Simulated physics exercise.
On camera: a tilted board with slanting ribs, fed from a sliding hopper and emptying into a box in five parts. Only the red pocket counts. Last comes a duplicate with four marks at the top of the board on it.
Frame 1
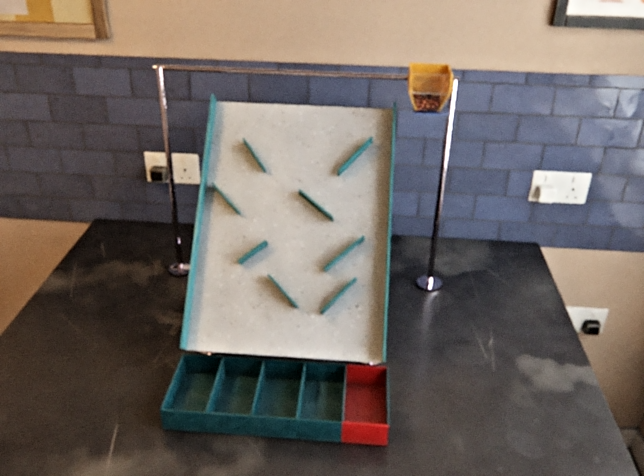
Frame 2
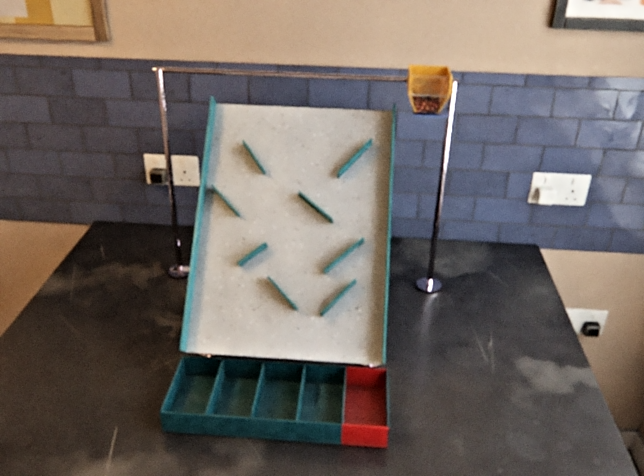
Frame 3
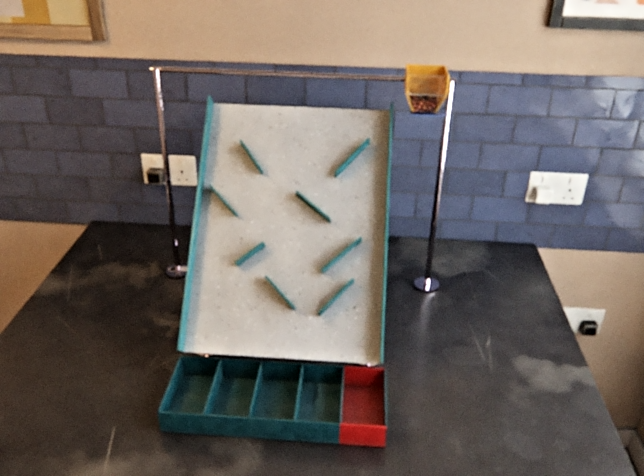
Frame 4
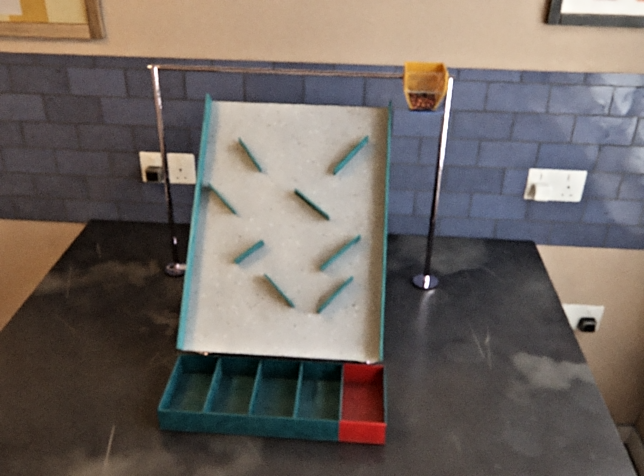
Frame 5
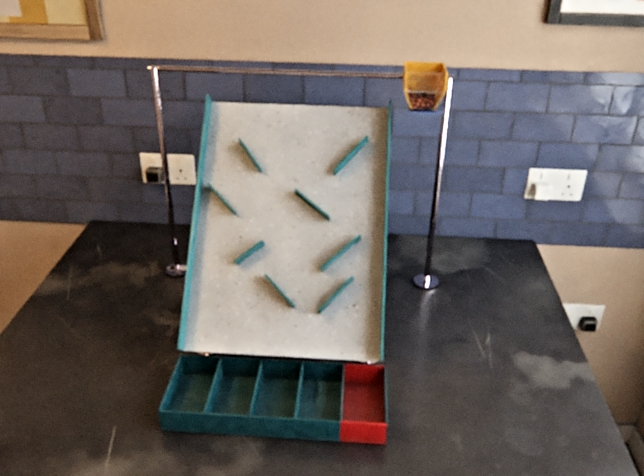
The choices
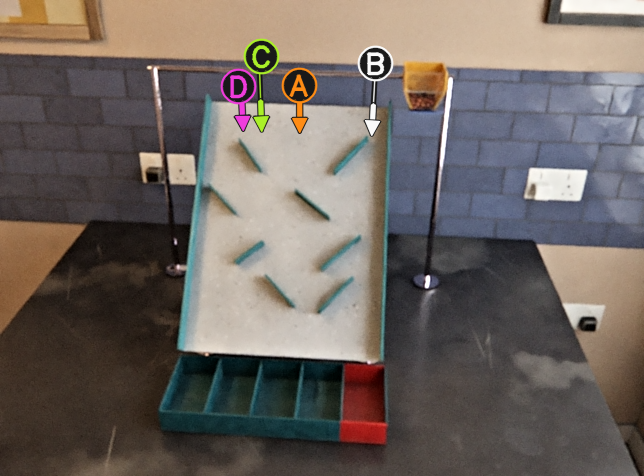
The view shifts very slightly at first and then settles, while nothing on the dark table visibly moves. A yellow hopper stays at the right end of a raised rail, above a tilted pale board with slanting green ribs and a box of four green pockets and one red.
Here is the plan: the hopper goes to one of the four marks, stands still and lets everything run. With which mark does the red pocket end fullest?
I would pick mark B.
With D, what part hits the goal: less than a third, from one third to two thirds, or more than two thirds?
It is less than a third.
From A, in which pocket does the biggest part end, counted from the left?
It is the fourth one.
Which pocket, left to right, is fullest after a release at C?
The fourth from the left.
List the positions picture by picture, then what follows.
The first picture shows hopper near (426, 102), clay pellets, door shut.
The second picture shows ribs (243, 140) to (263, 170), (338, 173) to (372, 139), (212, 185) to (237, 213).
The third picture shows ribs (296, 191) to (329, 219), (235, 263) to (264, 242), (322, 270) to (361, 237).
The fourth picture shows ribs (265, 274) to (293, 305), (318, 311) to (352, 276).
The fifth picture shows red pocket near (363, 431), number 5 of 5 from the left.
On the marked copy, mark A meets the board at (299, 127); mark B meets the board at (372, 130); mark C meets the board at (261, 126); mark D meets the board at (243, 125).
With A, a small share in the red pocket, all but a few in other pockets.
With B, close to half in the red pocket, close to a third in other pockets, a small share held on the board, a small share outside the box.
With C, only a few in the red pocket, all but a few in other pockets.
With D, only a few in the red pocket, all but a few in other pockets.
